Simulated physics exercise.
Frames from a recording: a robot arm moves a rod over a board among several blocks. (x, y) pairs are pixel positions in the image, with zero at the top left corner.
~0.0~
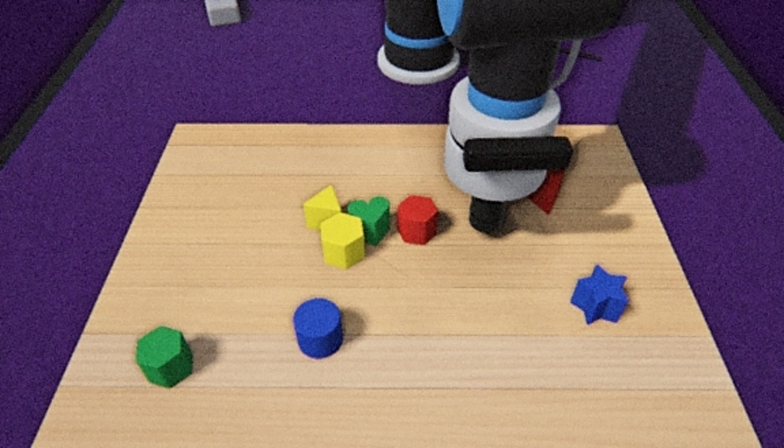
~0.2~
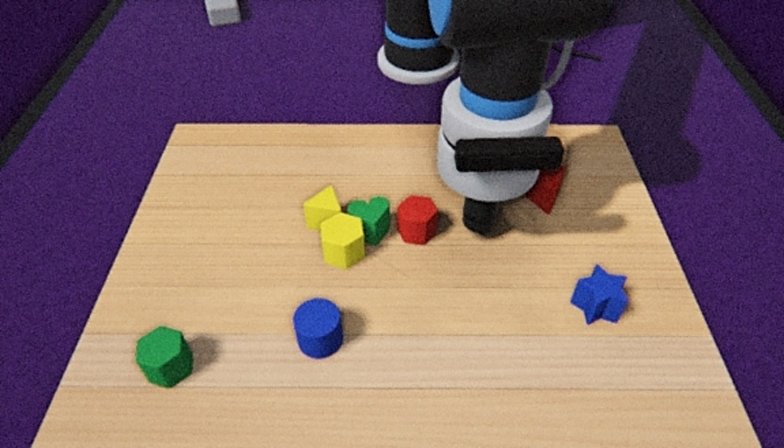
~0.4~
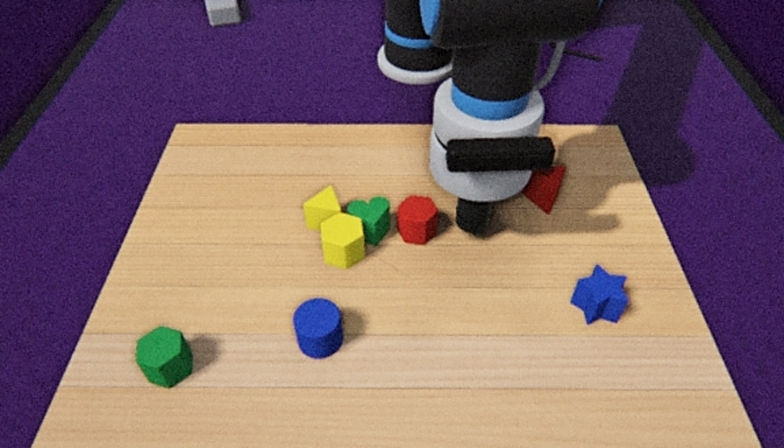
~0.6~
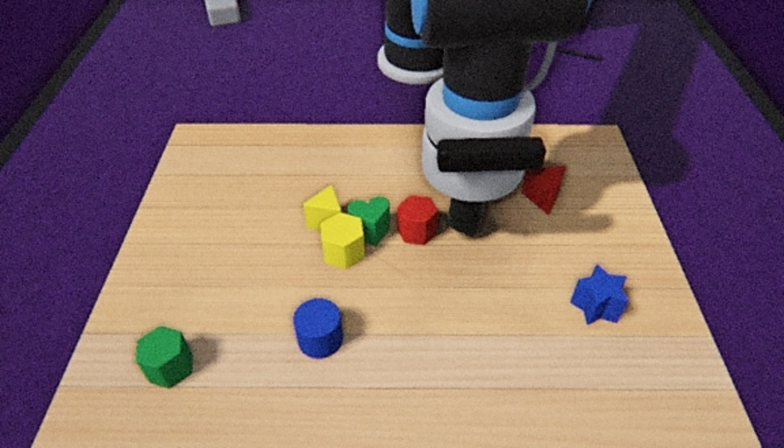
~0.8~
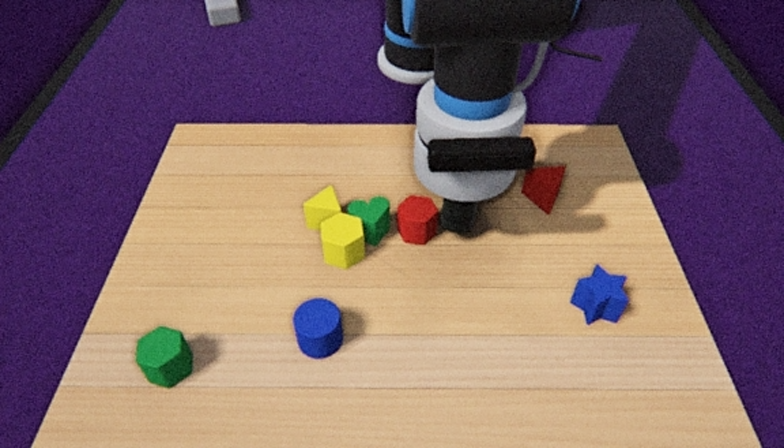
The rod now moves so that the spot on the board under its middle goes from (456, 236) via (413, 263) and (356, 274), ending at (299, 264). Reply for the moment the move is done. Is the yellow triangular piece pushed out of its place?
The answer is yes.
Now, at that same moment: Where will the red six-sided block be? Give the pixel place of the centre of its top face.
By then it is at (401, 215).
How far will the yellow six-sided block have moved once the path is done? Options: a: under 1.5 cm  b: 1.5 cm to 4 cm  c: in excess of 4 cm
The correct letter is c.
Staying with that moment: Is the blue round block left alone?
I expect so.
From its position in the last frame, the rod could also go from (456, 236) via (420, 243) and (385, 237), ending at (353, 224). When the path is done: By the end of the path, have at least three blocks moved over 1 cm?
Yes, that is what happens.
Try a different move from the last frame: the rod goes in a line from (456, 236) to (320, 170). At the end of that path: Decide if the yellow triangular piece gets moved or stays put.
It ends up somewhere else.
What follows on the original path. One third of the way, rod at (413, 250); green heart-shaped block at (367, 205), turned 10° anticlockwise; red six-sided block at (401, 215), turned 85° clockwise.
Two thirds of the way, rod at (354, 261); yellow six-sided block at (335, 226), turned 15° clockwise; green heart-shaped block at (367, 205), turned 10° anticlockwise; red six-sided block at (401, 215), turned 85° clockwise.
At the end, rod at (297, 251); blue round block still; yellow triangular piece at (326, 191), turned 15° clockwise; yellow six-sided block at (305, 211), turned 85° clockwise; green heart-shaped block at (367, 205), turned 10° anticlockwise; red six-sided block at (401, 215), turned 85° clockwise.
